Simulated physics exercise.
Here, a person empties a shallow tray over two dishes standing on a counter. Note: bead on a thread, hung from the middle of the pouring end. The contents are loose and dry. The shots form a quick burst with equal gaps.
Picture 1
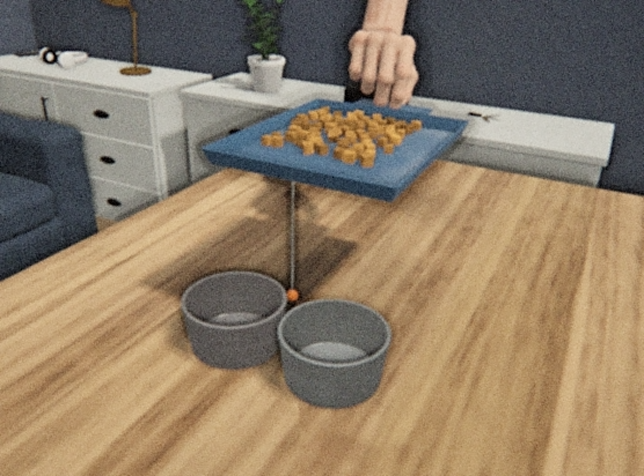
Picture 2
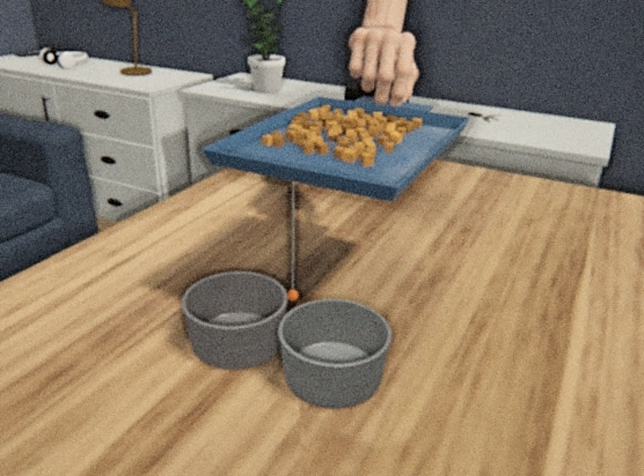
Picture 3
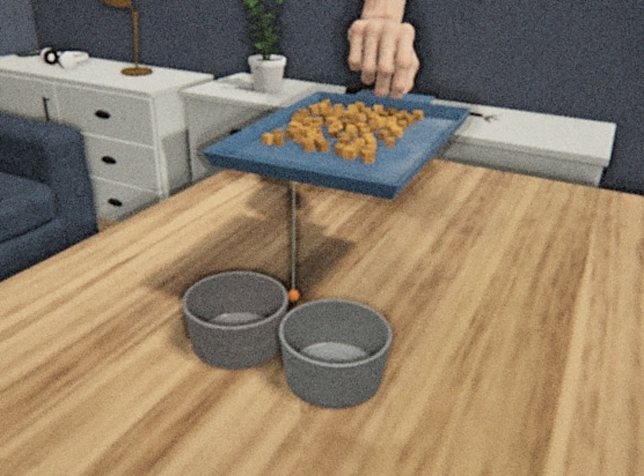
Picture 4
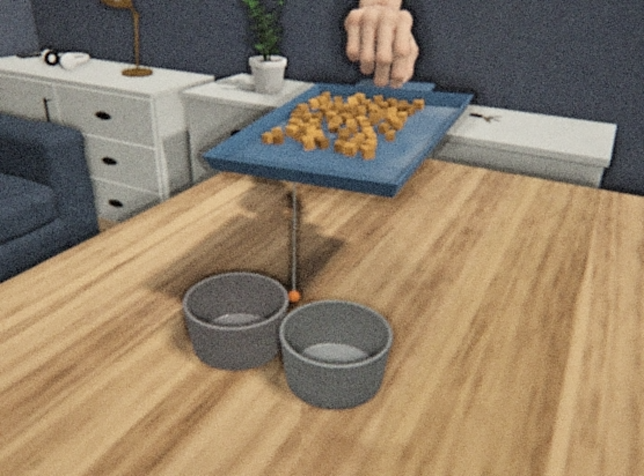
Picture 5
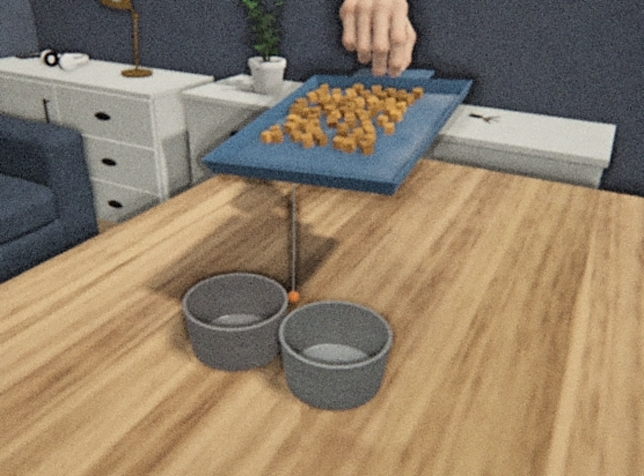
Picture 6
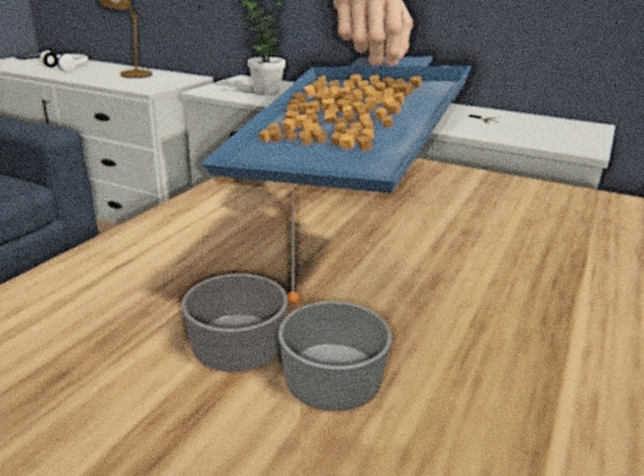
A hand raised the far side of a blue tray of croutons, slowly tilting it toward the near left corner, while the croutons stayed on it above two gray dishes on a wooden counter.
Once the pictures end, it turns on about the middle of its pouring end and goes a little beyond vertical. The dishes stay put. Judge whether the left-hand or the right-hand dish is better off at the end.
The left-hand dish is better off.
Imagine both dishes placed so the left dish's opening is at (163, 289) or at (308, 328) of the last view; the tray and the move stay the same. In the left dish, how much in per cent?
Trial 1 around 30 percent, trial 2 around 0 percent.
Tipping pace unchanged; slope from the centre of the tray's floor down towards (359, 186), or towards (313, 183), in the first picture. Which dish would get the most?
First: The dish at right. Second: The dish at right.
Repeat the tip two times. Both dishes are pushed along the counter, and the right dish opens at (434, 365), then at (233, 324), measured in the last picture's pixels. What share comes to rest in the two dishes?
In order: 0 percent, then 60 percent.
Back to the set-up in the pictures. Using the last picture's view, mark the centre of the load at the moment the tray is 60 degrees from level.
The load is centred around (241, 159).
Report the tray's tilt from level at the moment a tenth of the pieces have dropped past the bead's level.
The angle is around 60°.
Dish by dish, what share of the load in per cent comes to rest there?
Left dish near 80 in a hundred; right dish near 0.
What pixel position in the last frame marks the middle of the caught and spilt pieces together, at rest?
About (228, 338).
Just after the last frame, tray tipped steeply; the larger part on the tray; about a tenth in the left dish; roughly a quarter in the air.
A moment on, tray tipped right over; roughly a third on the tray; roughly a quarter in the left dish; about a tenth outside both; roughly a quarter in the air.
Further on, tray tipped past a quarter turn; the larger part in the left dish; roughly a quarter outside both.
When it is over, tray tipped past a quarter turn; not one in the right dish; the larger part in the left dish; roughly a quarter outside both.
